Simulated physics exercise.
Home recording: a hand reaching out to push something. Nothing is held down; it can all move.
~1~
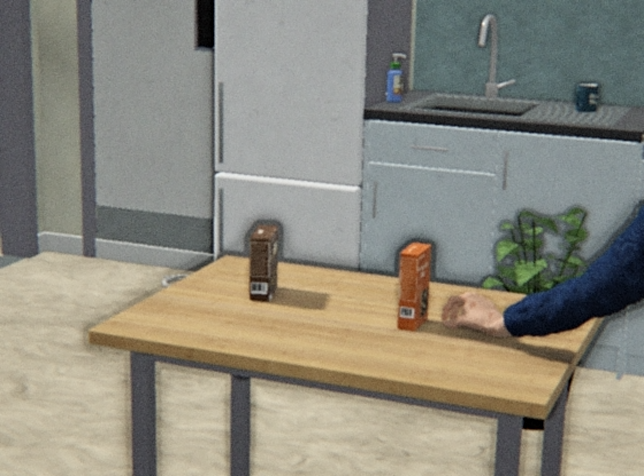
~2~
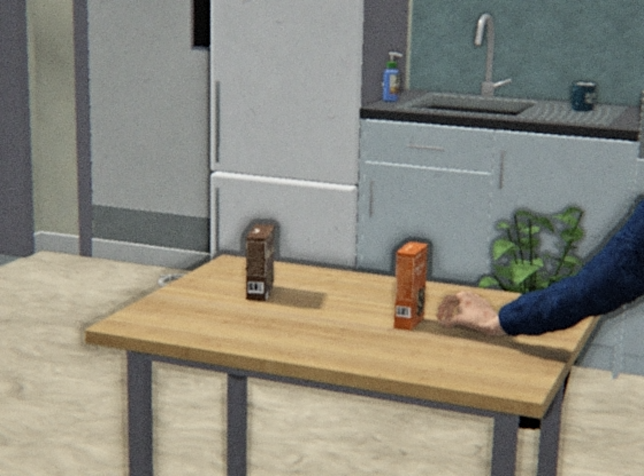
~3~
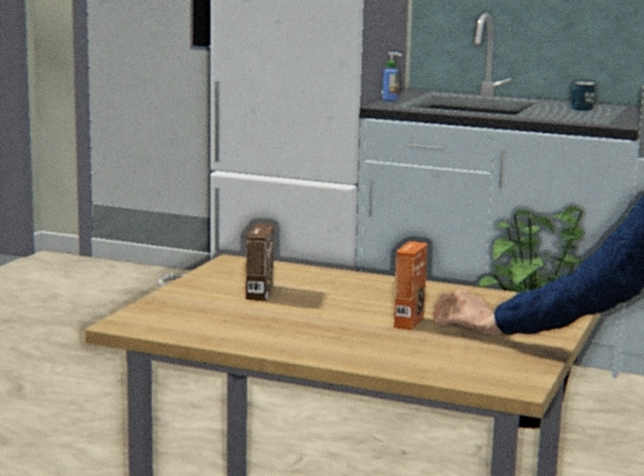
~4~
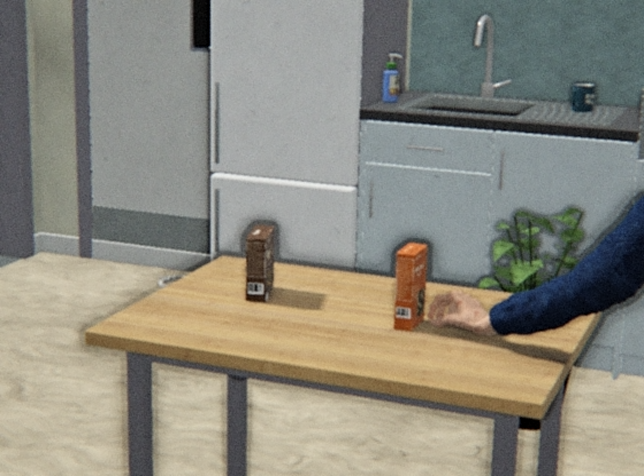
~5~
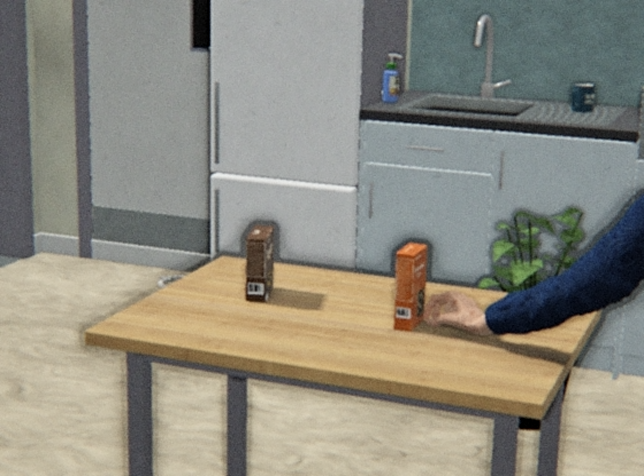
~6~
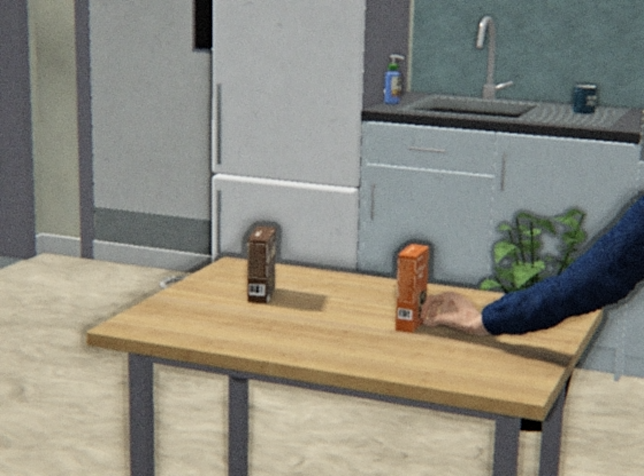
In a kitchen, a hand in a dark blue sleeve inches left toward an orange packet standing beside a brown one on a table.
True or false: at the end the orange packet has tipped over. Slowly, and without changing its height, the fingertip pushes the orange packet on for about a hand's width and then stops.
False.
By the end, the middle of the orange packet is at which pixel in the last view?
Close to (358, 281) in the last picture.
Then, 0.30 s after the last picture, orange packet slid a little near (402, 287).
Then, 0.80 s after the last picture, orange packet slid about its own width near (381, 284).
Then, 1.20 s after the last picture, orange packet slid about its own width near (365, 282).
At rest, moved from the start, orange packet. Seen from the same camera at the end, orange packet near (358, 281).
